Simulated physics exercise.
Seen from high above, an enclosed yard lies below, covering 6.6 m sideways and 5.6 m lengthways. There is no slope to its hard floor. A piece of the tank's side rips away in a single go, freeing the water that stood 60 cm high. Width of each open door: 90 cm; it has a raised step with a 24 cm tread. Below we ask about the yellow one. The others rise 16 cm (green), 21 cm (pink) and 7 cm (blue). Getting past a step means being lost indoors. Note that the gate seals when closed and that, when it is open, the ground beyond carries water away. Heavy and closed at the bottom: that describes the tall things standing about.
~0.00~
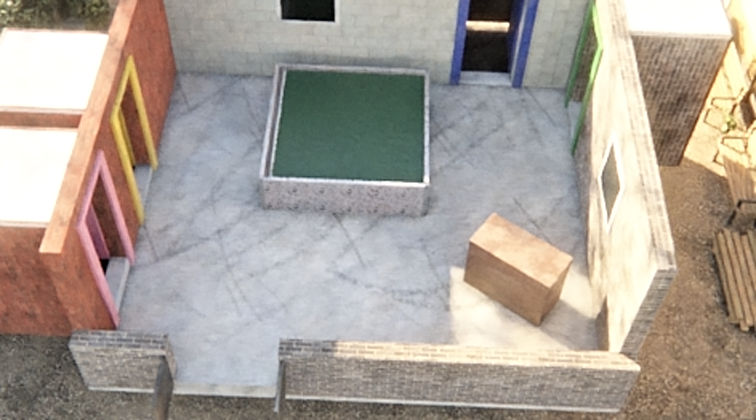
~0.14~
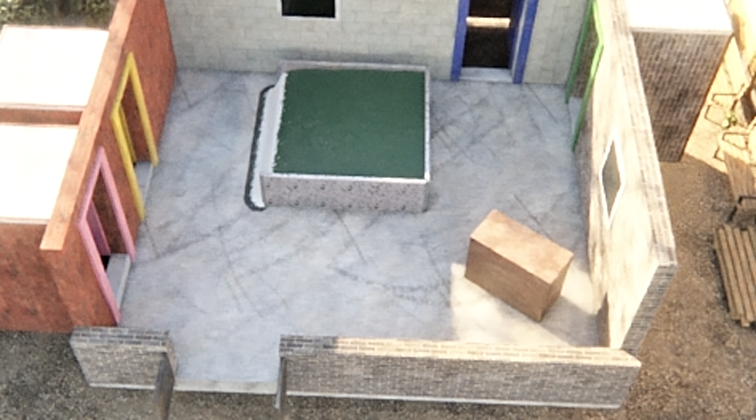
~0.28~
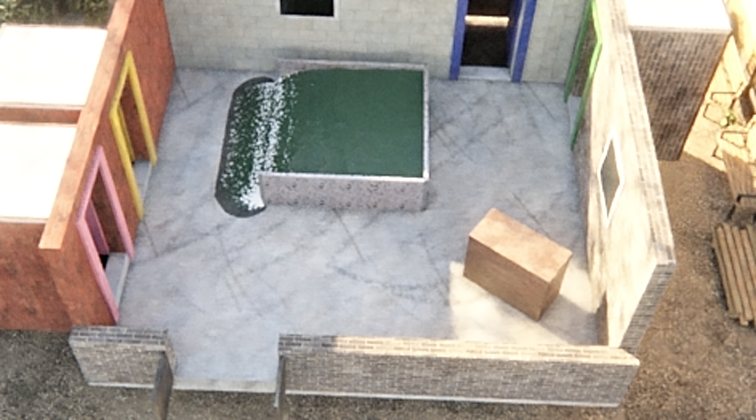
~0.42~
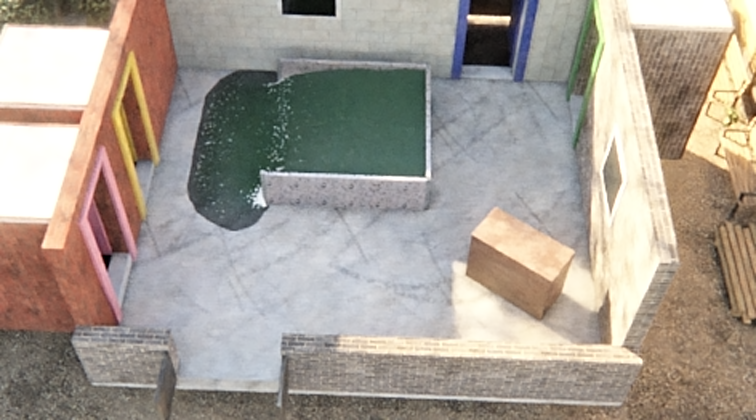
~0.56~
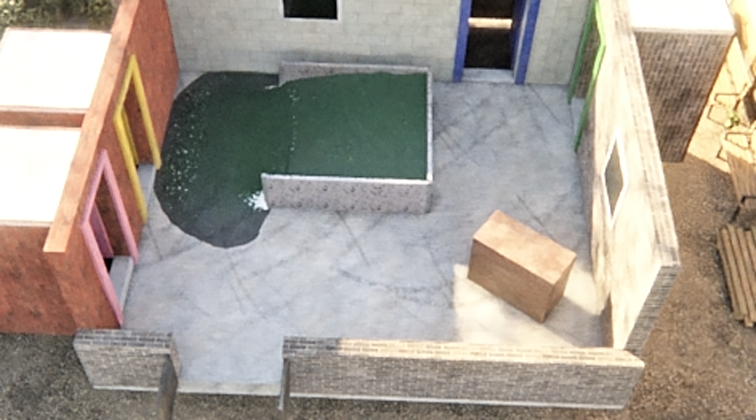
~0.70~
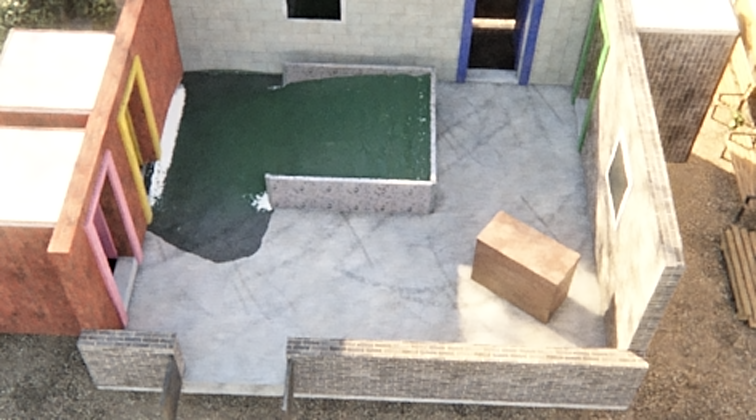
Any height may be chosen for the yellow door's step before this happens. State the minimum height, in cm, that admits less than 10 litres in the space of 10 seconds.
34 cm, roughly.
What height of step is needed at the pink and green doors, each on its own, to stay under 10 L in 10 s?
Some 14.0 cm for pink, some 13.0 cm for green.
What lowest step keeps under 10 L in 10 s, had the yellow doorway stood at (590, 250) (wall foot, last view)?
It needs roughly 8.0 cm.
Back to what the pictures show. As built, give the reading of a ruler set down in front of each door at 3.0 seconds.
Green door 0 cm, pink door 13 cm, blue door 0 cm, yellow door 29 cm.
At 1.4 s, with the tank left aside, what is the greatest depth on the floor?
Max depth: Around 47 cm.
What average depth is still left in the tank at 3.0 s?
It averages near 16 cm.
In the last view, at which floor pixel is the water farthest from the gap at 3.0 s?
(116, 362).
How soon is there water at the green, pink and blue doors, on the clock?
Door green 4.0 s / door pink 1.2 s / door blue 3.2 s.
After 1.4 s water covers 25 % of the floor, deepest (47 cm) near (185, 71); 35 cm at the yellow door, 49 litres in over its 15 cm step.
After 3.0 s water covers 40 % of the floor, deepest (35 cm) near (119, 350); 29 cm at the yellow door, 218 litres in over its 15 cm step.
After 10.0 s water covers 95 % of the floor, deepest (12 cm) near (170, 133); 11 cm at the yellow door, 263 litres in over its 15 cm step.
At the yellow door as built, the water arrived by 0.7 s and peaked near 36 cm at 1.8 s.
Run again over the same 10 s with other heights there, 29 litres in over 30.5 cm, 0 litres over 41 cm. The limit of 10 litres is kept from about 34 cm up.
